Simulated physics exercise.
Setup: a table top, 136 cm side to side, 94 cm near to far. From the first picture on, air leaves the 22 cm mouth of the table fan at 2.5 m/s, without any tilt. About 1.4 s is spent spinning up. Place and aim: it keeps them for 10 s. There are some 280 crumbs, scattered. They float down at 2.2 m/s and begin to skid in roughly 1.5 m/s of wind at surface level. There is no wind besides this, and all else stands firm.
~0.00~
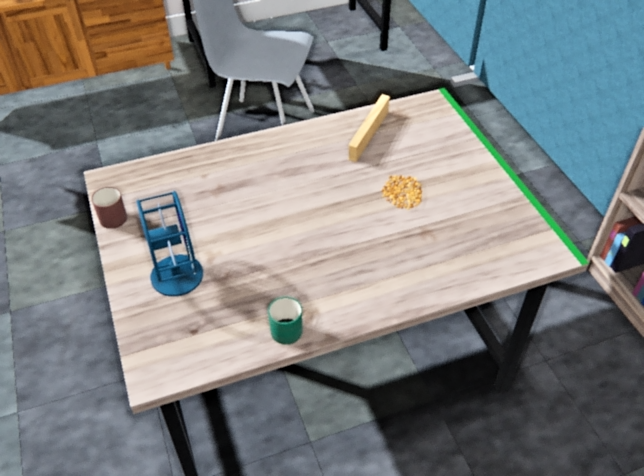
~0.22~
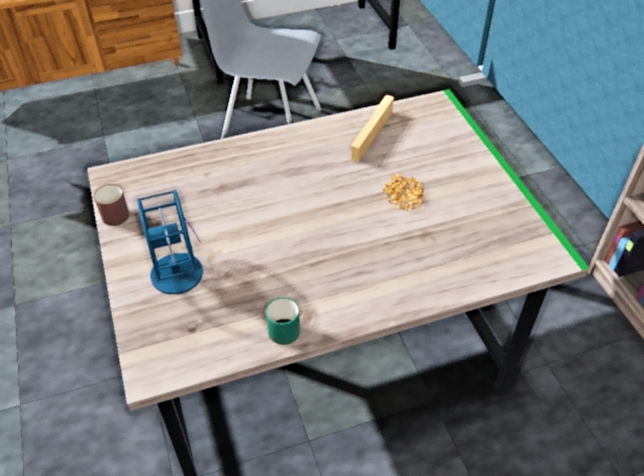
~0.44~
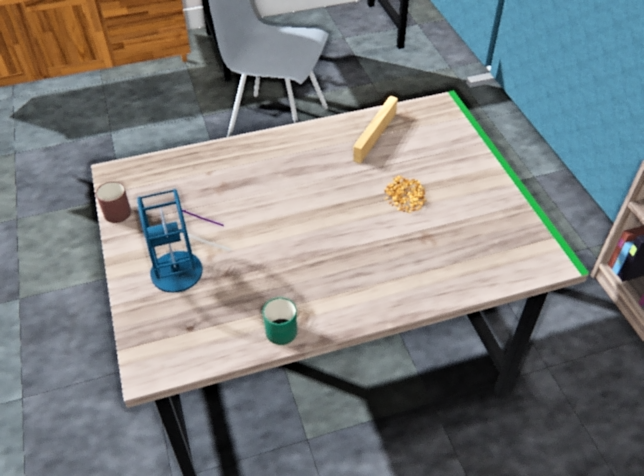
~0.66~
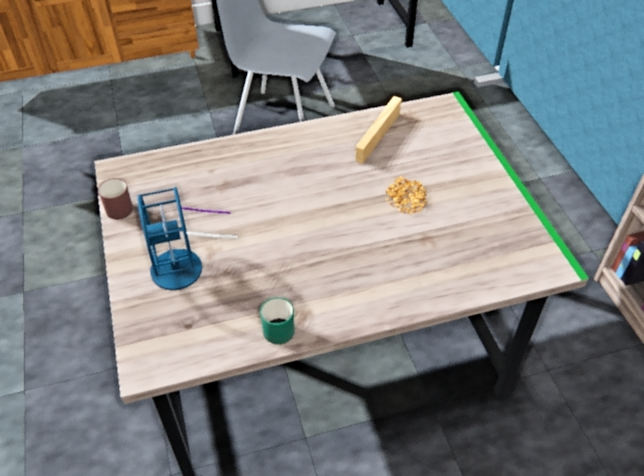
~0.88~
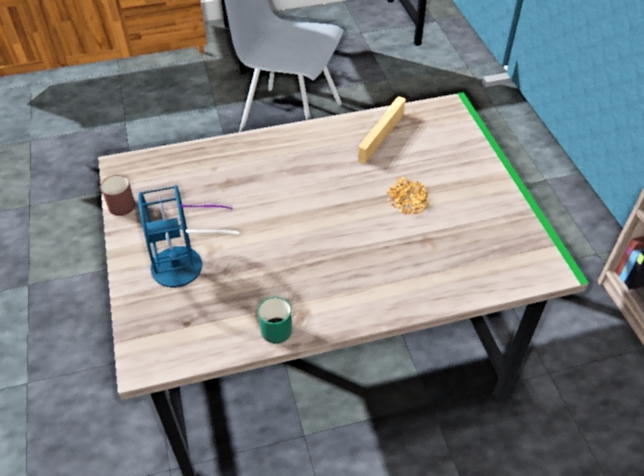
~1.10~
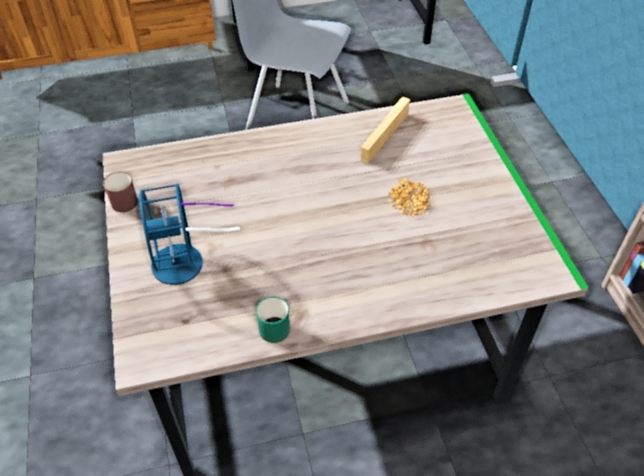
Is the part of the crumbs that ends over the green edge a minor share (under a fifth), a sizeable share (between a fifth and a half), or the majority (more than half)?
It is the majority.
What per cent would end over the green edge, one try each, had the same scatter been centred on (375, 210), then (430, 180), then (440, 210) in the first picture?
80 %, 60 %, 100 %.
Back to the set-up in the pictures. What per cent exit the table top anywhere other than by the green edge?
The share is about 0 %.
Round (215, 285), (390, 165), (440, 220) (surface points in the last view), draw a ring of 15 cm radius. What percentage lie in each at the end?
First spot near 0 %, second near 15 %, third near 15 %.
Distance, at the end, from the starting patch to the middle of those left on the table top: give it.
Around 10 cm, I reckon.
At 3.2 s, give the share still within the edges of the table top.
I'd estimate about 70 per cent.
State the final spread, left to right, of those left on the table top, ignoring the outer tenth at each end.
About 30 cm.
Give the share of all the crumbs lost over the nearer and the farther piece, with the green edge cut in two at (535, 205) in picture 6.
0 % nearer; 60 % farther.
After 2.0 s, 0 % are over the green edge; the middle of those still in play is near (426, 196); 2 % have settled or left.
After 3.2 s, 34 % are over the green edge; the middle of those still in play is near (428, 190); 34 % have settled or left.
After 5.5 s, 56 % are over the green edge; the middle of those still in play is near (427, 188); 60 % have settled or left.
After 10.0 s, at the end, 62 % are over the green edge; the middle of those still in play is near (430, 186).
